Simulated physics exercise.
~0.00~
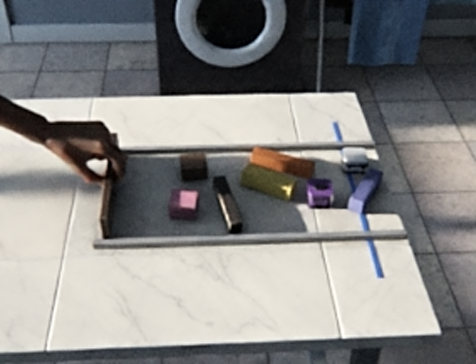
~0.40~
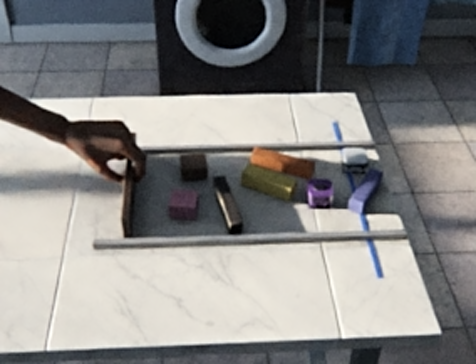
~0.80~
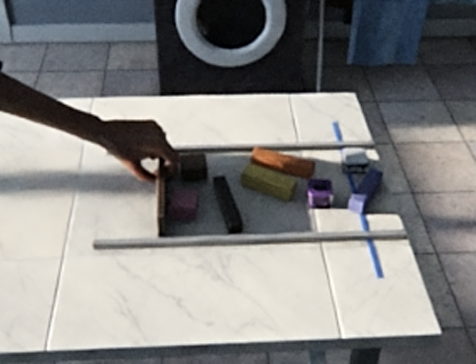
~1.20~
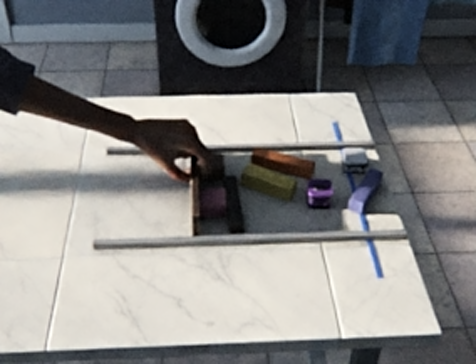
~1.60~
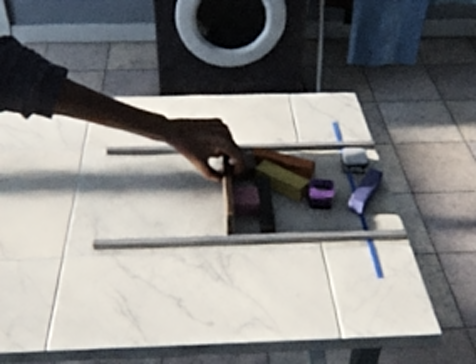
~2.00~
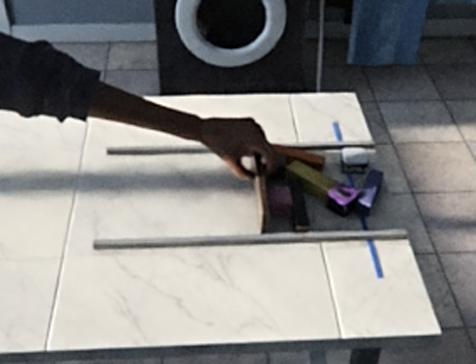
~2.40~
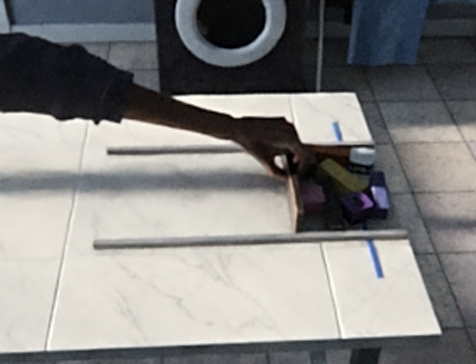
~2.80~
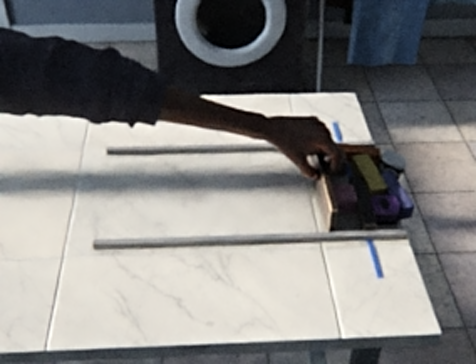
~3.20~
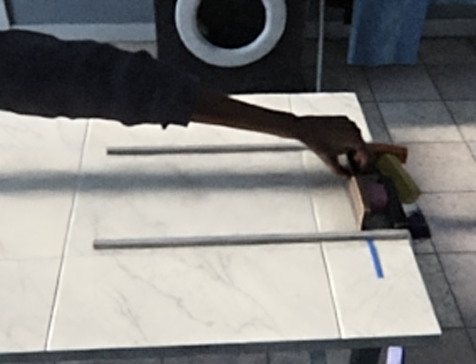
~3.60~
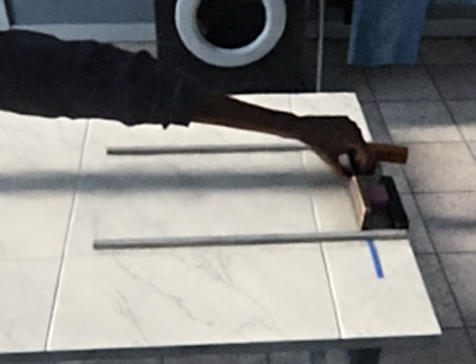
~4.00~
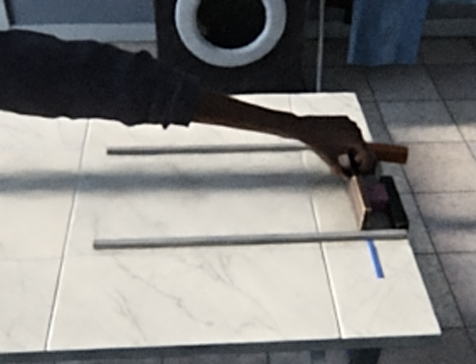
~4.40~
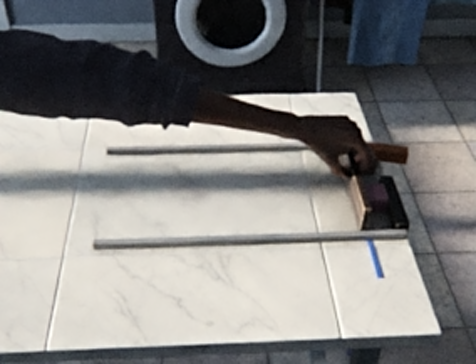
A hand pushes a board right between rails, sweeping several colored blocks off the table.
